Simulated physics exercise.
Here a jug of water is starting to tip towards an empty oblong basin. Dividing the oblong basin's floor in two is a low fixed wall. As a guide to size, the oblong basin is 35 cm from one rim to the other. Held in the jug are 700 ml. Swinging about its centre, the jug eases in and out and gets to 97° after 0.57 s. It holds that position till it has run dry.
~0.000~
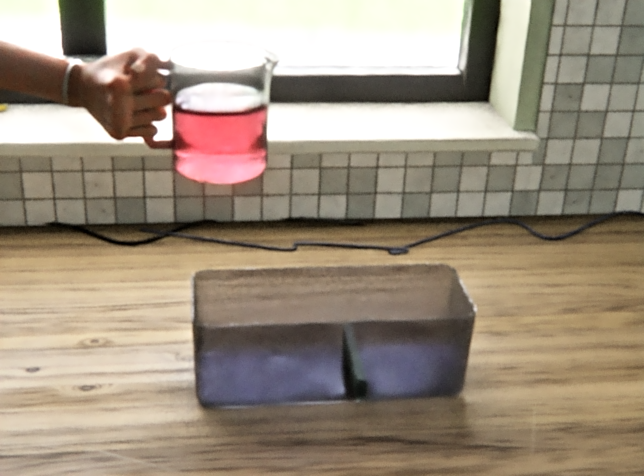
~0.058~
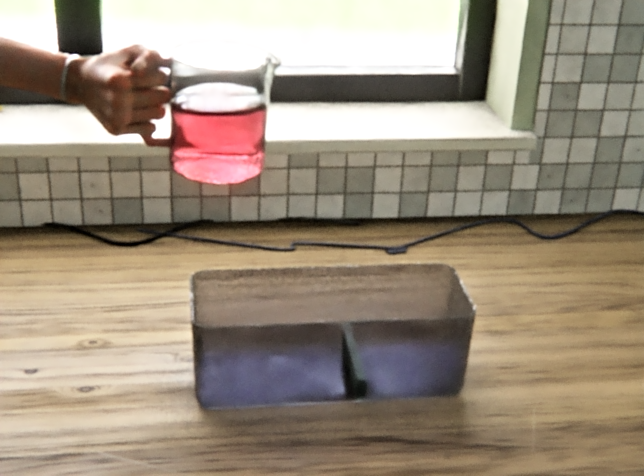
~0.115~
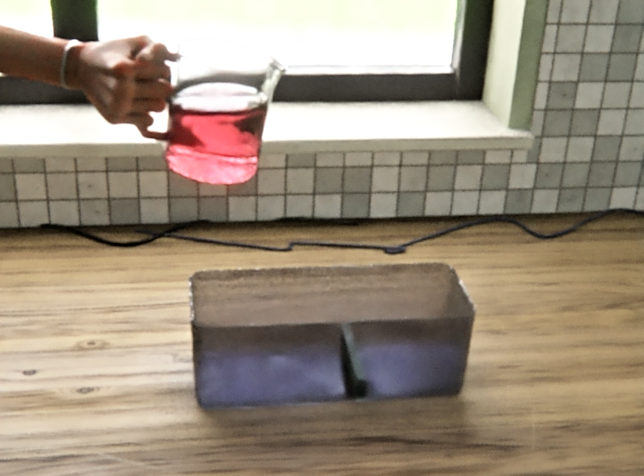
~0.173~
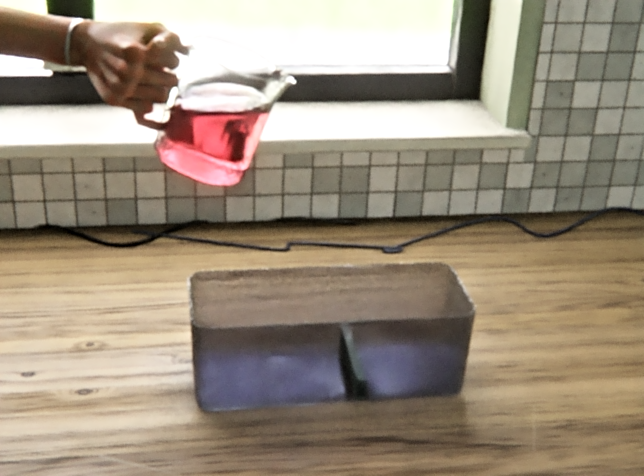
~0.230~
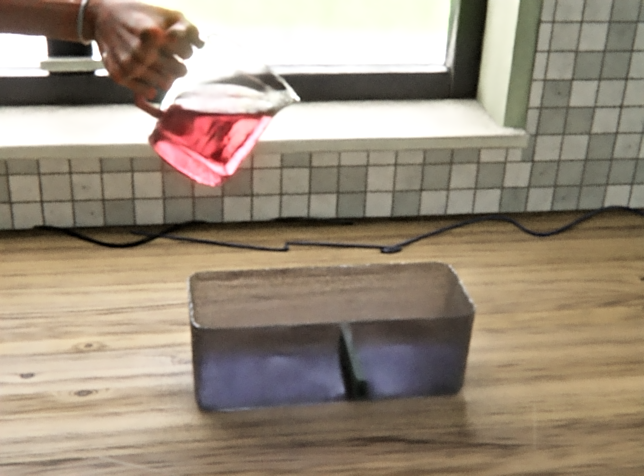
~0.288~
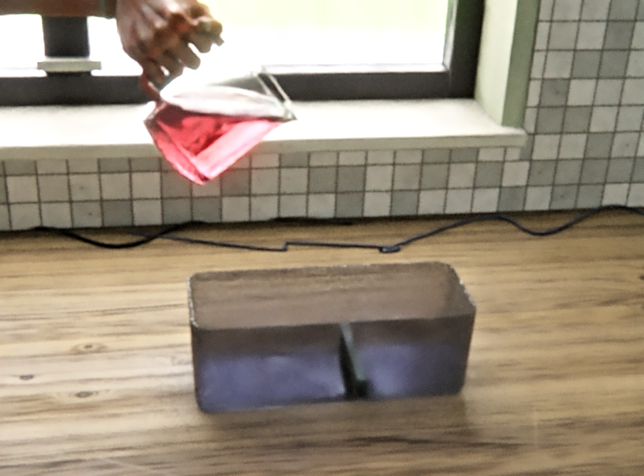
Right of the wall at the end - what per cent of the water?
Near 56 per cent.
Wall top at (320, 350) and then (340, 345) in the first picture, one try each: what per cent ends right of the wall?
I'd put it at about 85 per cent for the first and about 85 per cent for the second.
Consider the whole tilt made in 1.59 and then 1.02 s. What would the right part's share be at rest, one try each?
It comes to 60 per cent, and then 60 per cent.
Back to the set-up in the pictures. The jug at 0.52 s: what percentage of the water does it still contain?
Roughly 68 %.
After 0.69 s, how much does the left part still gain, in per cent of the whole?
Roughly 22 percent.
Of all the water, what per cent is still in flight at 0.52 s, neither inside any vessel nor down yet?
Near 32 per cent of it all.
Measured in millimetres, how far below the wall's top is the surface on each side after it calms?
About 20 mm on the left, about 6 mm on the right.
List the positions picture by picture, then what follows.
It leans 0°; its right rim is at (281, 57); the water meets the walls at (173, 96) and (265, 96); the oblong basin's rim runs from (192, 299) to (465, 290); the wall's top is at (355, 353), in the first frame.
It leans 2°; its right rim is at (282, 59); the water meets the walls at (172, 97) and (264, 96), in the second frame.
It leans 9°; its right rim is at (288, 67); the water meets the walls at (173, 99) and (267, 97), in the third frame.
It leans 20°; its right rim is at (294, 80); the water meets the walls at (170, 101) and (270, 98), in the fourth frame.
It leans 34°; its right rim is at (299, 98); the water meets the walls at (157, 114) and (276, 102), in the fifth frame.
It leans 49°; its right rim is at (299, 118); the water meets the walls at (150, 104) and (287, 109), in the sixth frame.
Then, 0.52 s in, the tilt is 95° and 67 per cent is still to pour, 1 is left of the wall and 0 right of it.
Then, 0.69 s in, the tilt is 97° and 28 per cent is still to pour, 19 is left of the wall and 19 right of it.
Then, 0.87 s in, the tilt is 97° and 12 per cent is still to pour, 18 is left of the wall and 54 right of it.
Then, 1.07 s in, the tilt is 97° and 4 per cent is still to pour, 28 is left of the wall and 59 right of it.
Finally, 40 per cent lies left of the wall, 56 right of it and 4 outside.
